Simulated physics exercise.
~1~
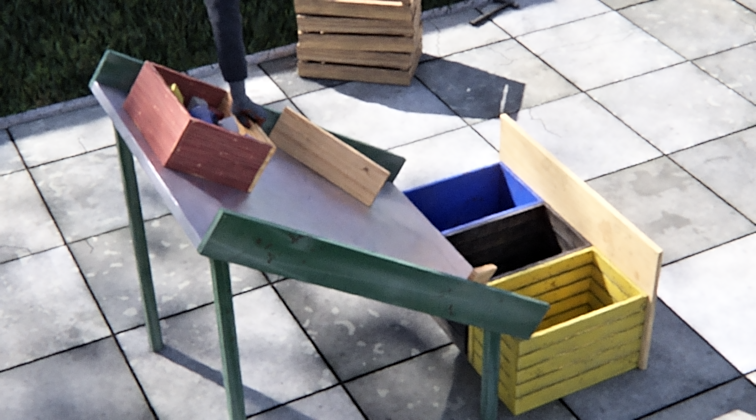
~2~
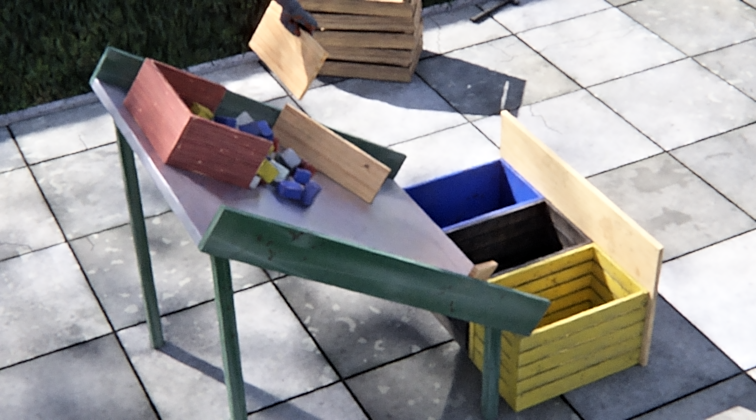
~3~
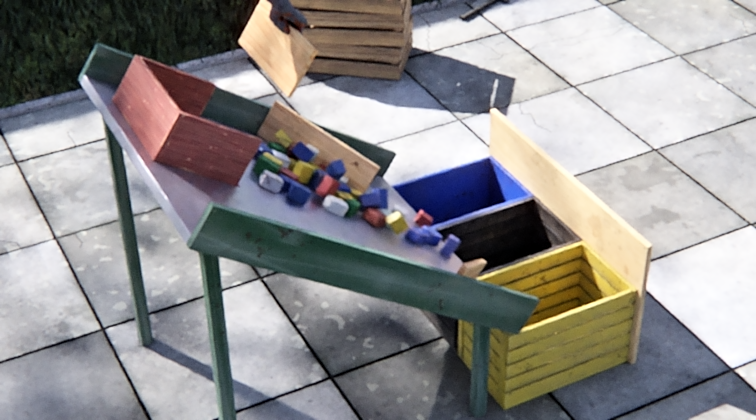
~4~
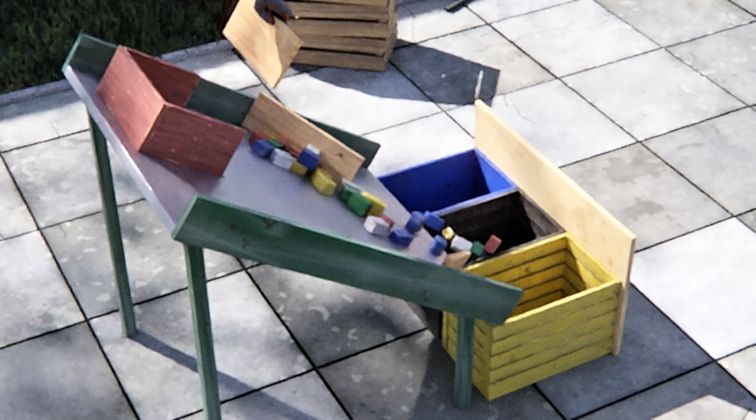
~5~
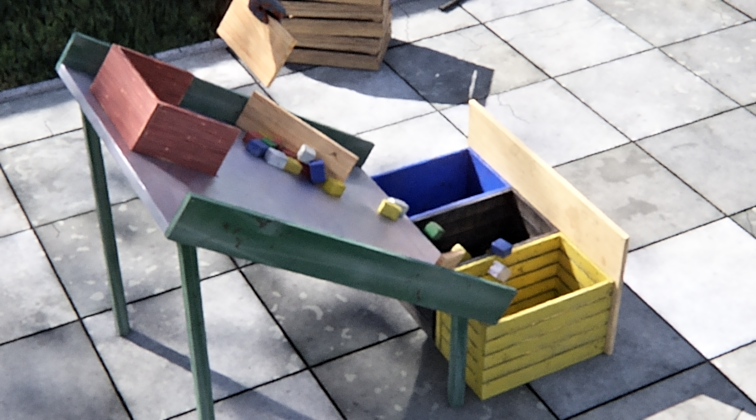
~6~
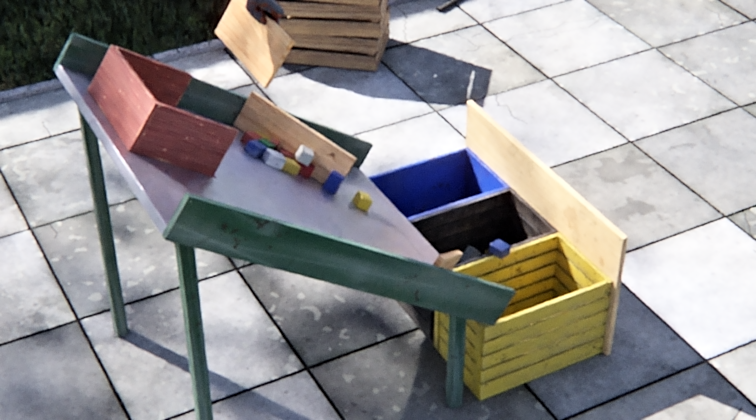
In this clip, a dark-gloved hand lifts a wooden panel away from a red box on a sloping table, and colourful blocks tumble down toward three bins. Many drop into the black tub and a few reach the yellow bin, while several remain against an angled board.
